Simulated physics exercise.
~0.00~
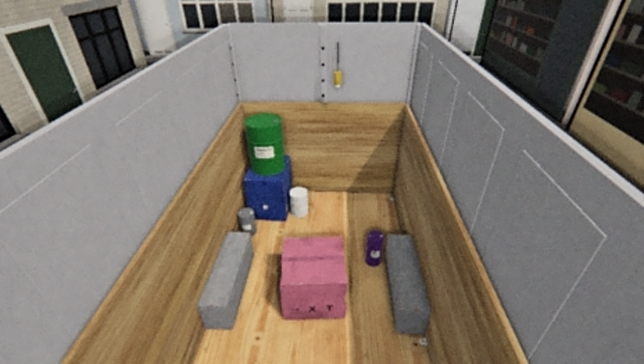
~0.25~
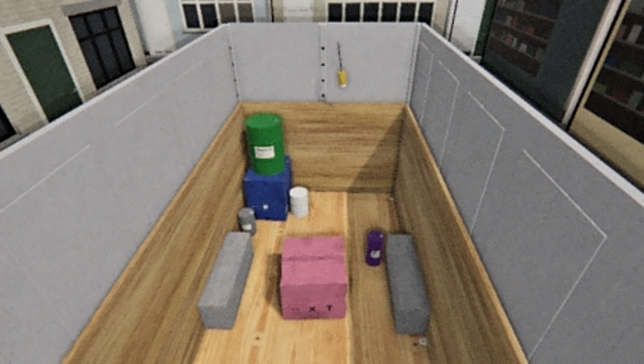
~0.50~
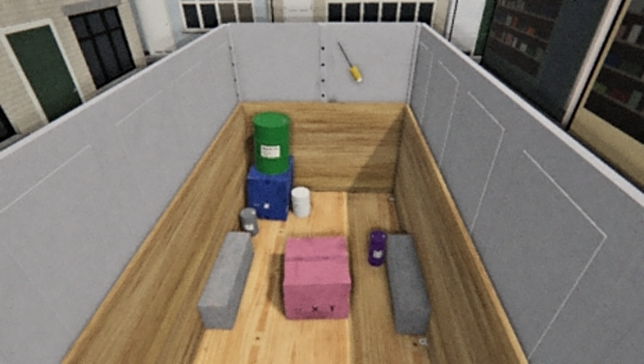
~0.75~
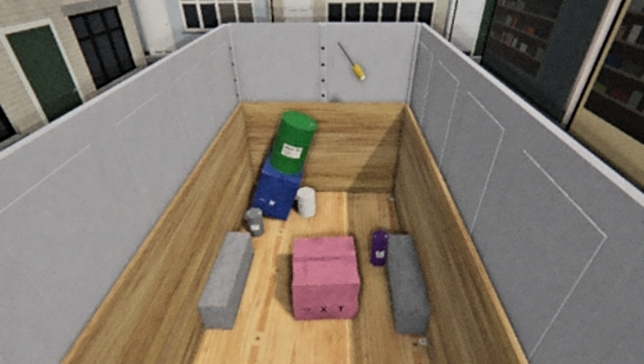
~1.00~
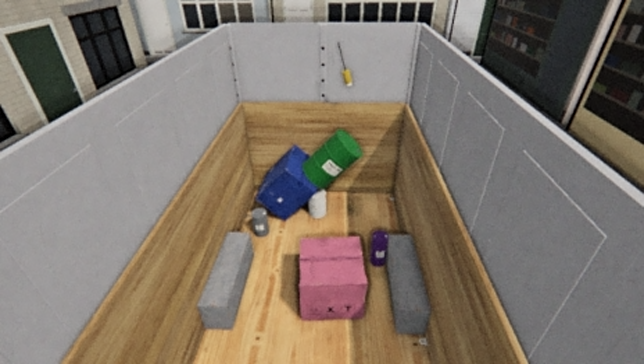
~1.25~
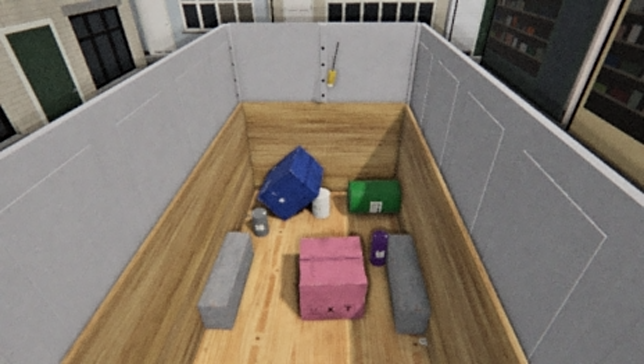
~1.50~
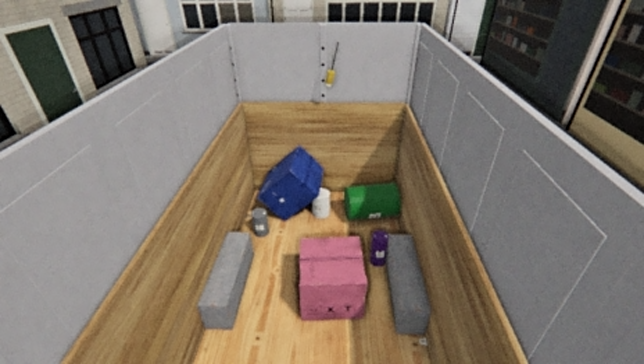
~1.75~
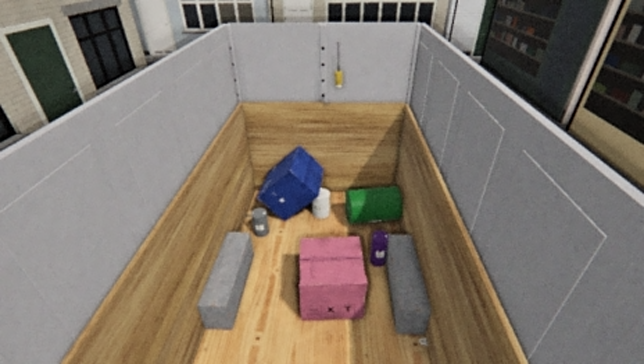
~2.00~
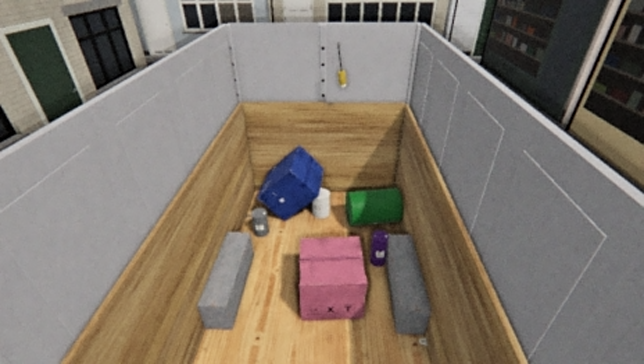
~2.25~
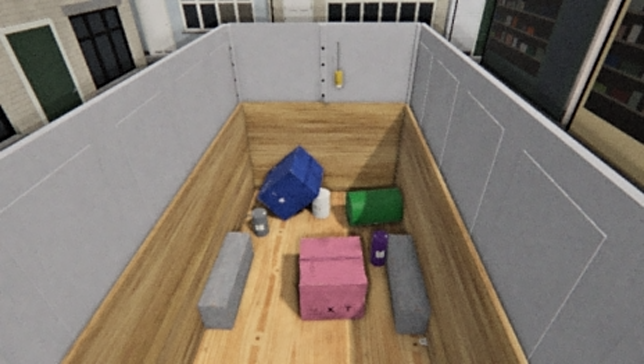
In the open-topped load bay of a van, with wooden lower walls, a green drum stands on a blue box at the back left, near white and grey canisters, with a pink box and a purple canister further forward. A yellow-handled object swings against the front wall. The drum and blue box lean right together, while the pink box and small canisters slide slightly. The drum topples off the tilting box and drops onto its side at the right. It rolls a little, then settles there, with the blue box still tilted beside the upright white canister.
